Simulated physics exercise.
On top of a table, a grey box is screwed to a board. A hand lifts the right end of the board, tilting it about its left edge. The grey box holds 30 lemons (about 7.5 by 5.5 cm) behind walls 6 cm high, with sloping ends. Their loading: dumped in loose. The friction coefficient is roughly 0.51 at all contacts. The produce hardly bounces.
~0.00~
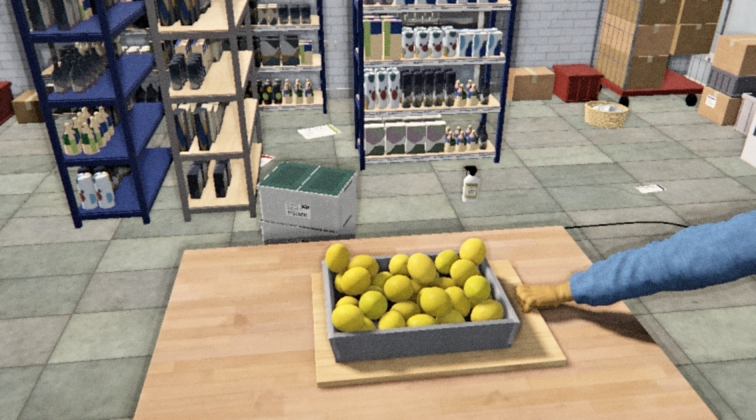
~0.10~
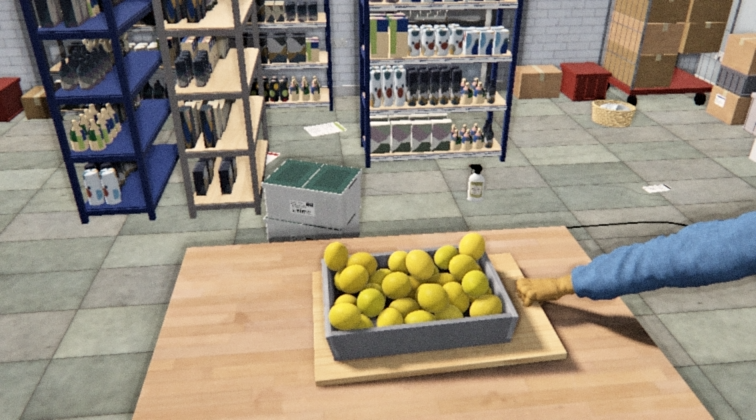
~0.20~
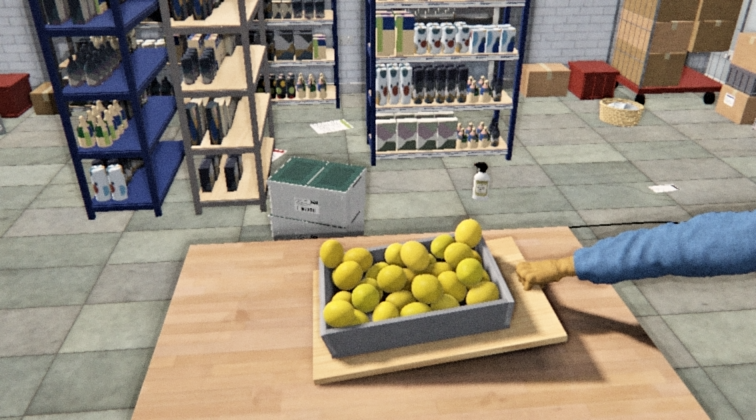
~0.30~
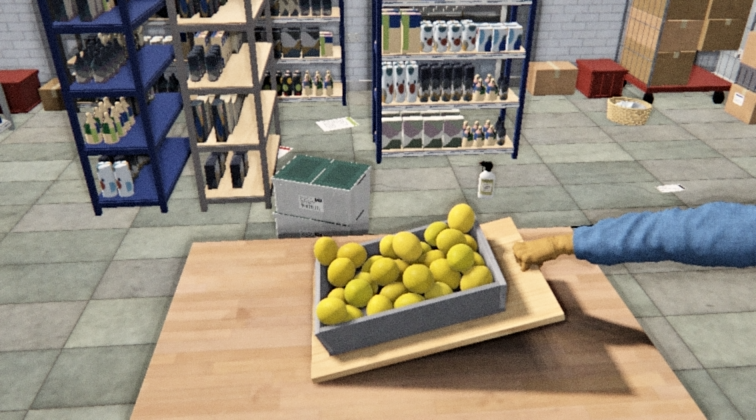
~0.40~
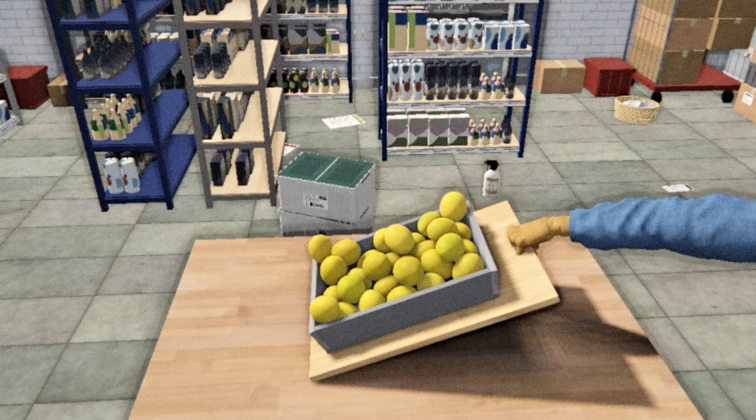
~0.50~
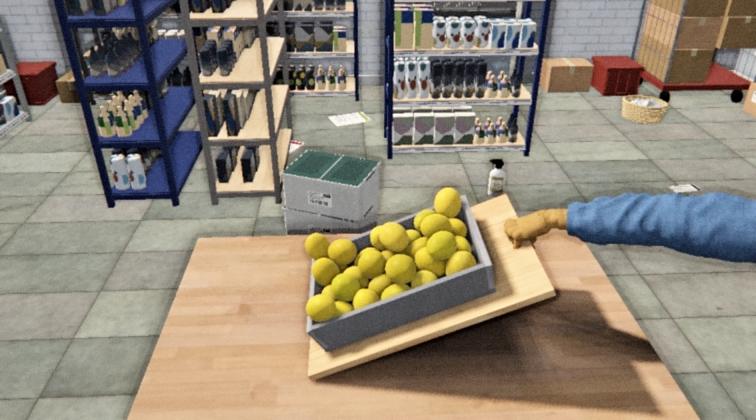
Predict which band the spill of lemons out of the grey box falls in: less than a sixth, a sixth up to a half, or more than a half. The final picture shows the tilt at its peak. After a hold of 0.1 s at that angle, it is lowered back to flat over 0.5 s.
It will most likely let go of under one sixth of them.
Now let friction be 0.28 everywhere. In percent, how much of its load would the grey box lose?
Then the grey box sheds 0 per cent of its load.
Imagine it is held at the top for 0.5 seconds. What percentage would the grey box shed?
Grey box: 0%.
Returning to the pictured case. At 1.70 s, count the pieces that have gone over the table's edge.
I'd estimate some 0 by that time.
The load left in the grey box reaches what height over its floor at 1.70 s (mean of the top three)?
That is close to 12 centimetres.
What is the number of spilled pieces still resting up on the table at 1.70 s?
About 0 of them.
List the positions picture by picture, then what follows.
In the first picture (each is followed by its nearest rim corner in this view; the camera moves round a little), grey box, (334, 335); 0° from level; none out.
In the second picture, grey box, (331, 334); 2° from level.
In the third picture, grey box, (326, 332); 8° from level.
In the fourth picture, grey box, (320, 330); 15° from level.
In the fifth picture, grey box, (314, 329); 21° from level.
In the sixth picture, grey box, (311, 328); 23° from level; none out.
After 0.69 s, tilt 21°; grey box 30 in, 0 out.
After 0.93 s, tilt 6°; grey box 30 in, 0 out.
After 1.27 s, tilt 0°; grey box 30 in, 0 out.
Outcome (at 1.70 s), grey box 30 in, 0 out. Asked share, 0 of 30, 0 per cent.
